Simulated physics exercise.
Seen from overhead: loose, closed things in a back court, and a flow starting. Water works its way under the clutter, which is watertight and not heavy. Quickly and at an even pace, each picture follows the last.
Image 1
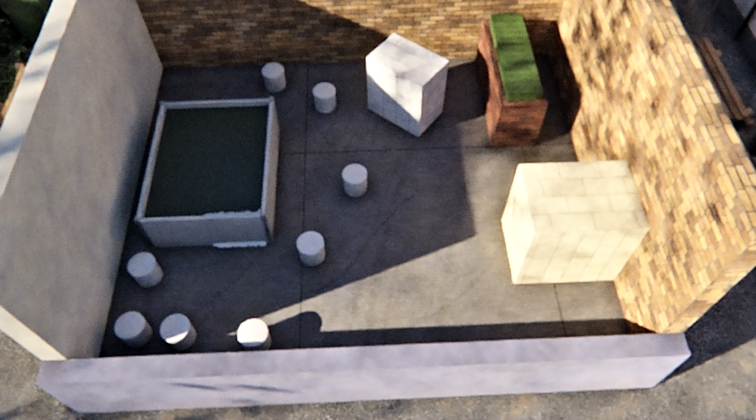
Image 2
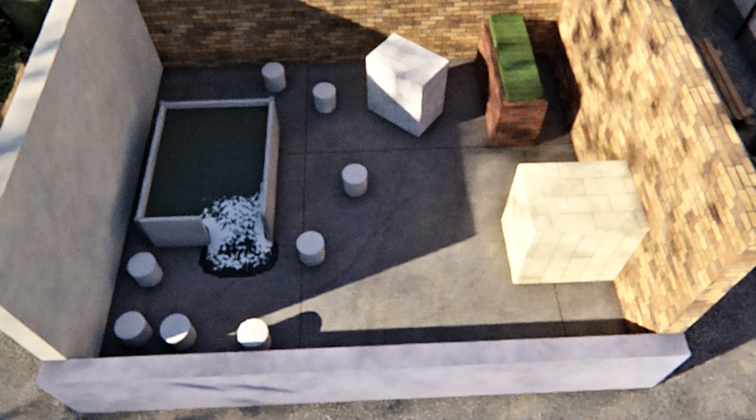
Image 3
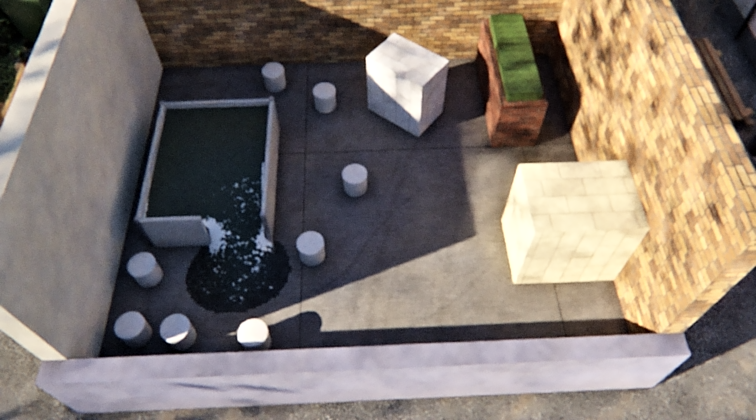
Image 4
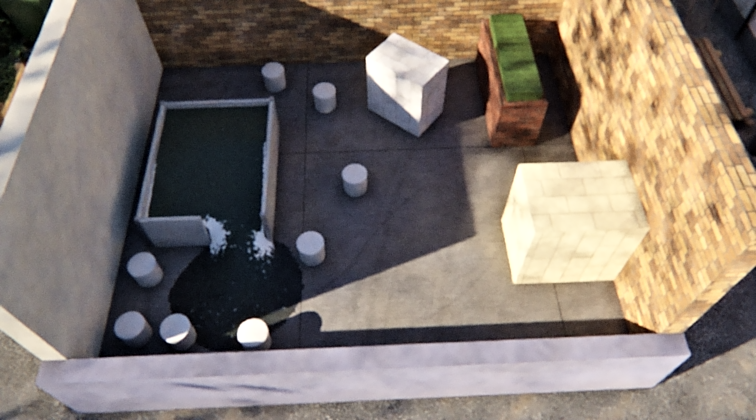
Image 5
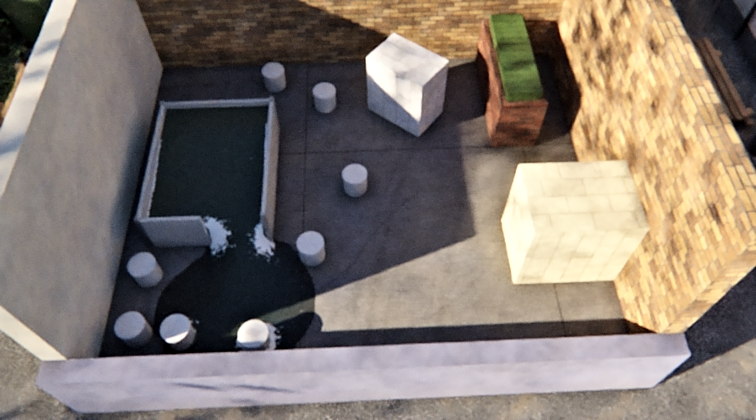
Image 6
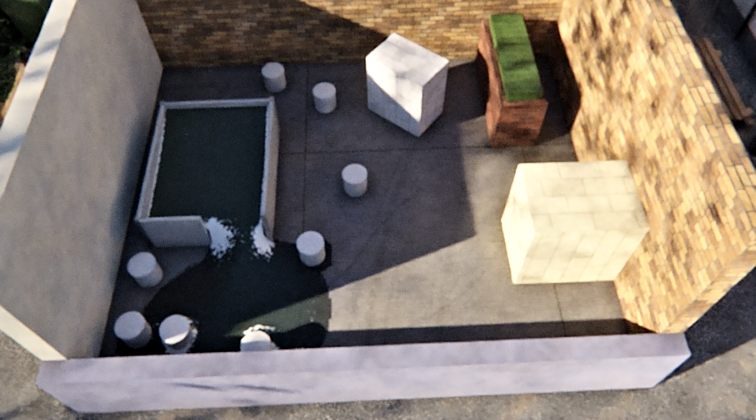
A walled back court with a dark paved floor is seen from high overhead by a still camera. A grey-rimmed tank of dark green water stands at the left among small pale pails, with a white block and a grass-topped brick block behind and a cream block at the right. Water bursts white through the tank's near corner, spreads darkly around the nearest pails, and one by the front wall shifts slightly forward.
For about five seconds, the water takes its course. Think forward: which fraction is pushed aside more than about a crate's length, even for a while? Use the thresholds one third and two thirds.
I'd put it between one third and two thirds.
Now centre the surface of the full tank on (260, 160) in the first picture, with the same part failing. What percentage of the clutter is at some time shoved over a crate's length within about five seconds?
By my count it is some 60 %.
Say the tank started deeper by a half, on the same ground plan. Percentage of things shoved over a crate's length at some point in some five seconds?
About 50 %.
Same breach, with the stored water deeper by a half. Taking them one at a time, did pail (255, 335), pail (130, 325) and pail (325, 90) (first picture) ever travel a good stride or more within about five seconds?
Taking them as listed - the full distance for the first, the full distance for the second, a shorter distance for the third.
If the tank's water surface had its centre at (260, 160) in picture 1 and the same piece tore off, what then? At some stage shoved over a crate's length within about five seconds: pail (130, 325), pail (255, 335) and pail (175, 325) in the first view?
Far enough, Far enough, Far enough.
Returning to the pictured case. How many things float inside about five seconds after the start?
That would be 2.
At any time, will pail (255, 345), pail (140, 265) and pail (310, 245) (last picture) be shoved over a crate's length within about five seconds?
Entry one gets that far, entry two gets that far, entry three never gets that far.
A moment on, 0 of 8 are well off their spots; 2 afloat.
Next, 3 of 8 are well off their spots; 1 afloat.
Later, 3 of 8 are well off their spots; 3 afloat.
In the end, 3 of 8 are well off their spots, and 4 have been at some point; 2 afloat.
